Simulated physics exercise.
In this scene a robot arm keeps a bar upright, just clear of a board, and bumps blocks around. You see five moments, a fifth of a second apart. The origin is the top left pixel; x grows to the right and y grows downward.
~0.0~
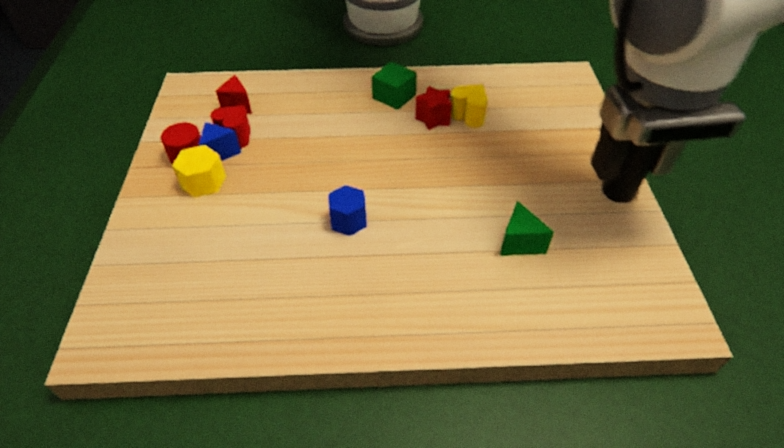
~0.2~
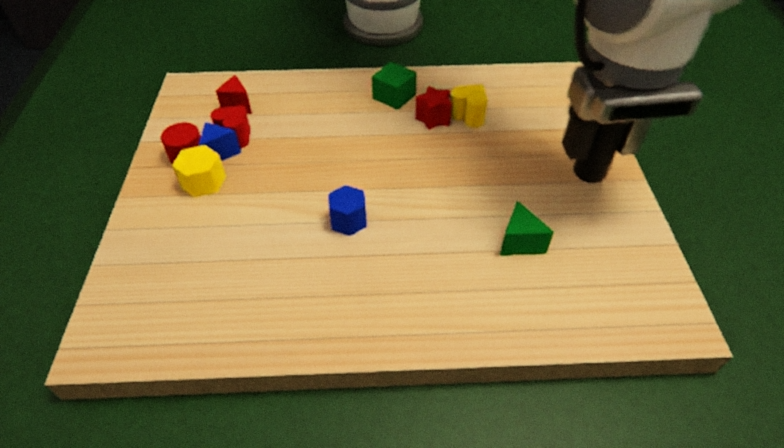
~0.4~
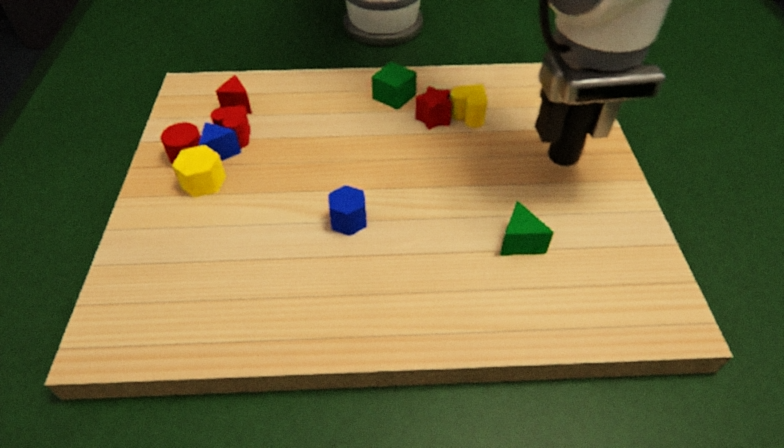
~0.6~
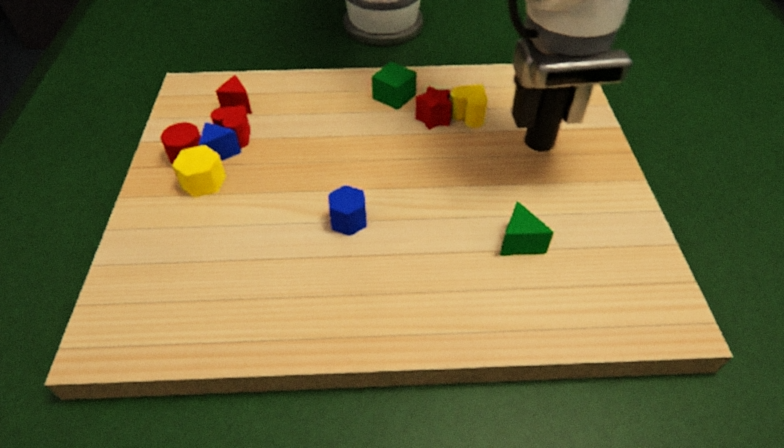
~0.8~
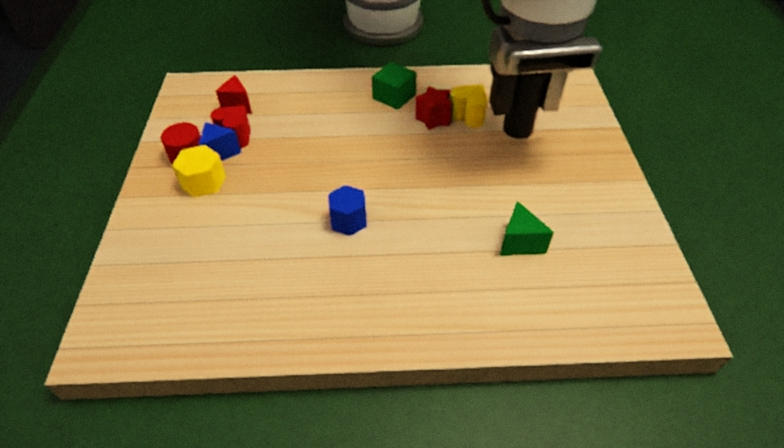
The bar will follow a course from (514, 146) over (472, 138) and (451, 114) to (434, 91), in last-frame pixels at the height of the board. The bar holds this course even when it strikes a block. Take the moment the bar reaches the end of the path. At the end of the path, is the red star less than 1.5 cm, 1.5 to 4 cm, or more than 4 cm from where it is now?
If I had to pick, the red star travels from 1.5 to 4 cm here.
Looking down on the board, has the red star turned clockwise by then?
No, that is not what happens.
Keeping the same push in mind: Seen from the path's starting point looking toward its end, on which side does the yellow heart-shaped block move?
Pushed right.
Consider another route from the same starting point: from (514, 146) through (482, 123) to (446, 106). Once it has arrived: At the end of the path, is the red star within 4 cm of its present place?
The answer is yes.
On the path given first. One third of the way, bar at (475, 122); nothing pushed yet.
Two thirds of the way, bar at (452, 97); red star at (426, 92); yellow heart-shaped block at (473, 82), turned 15° clockwise.
At the end, bar at (435, 75); green square not moved; red star at (422, 89), turned 35° anticlockwise; yellow heart-shaped block at (471, 79), turned 40° clockwise.
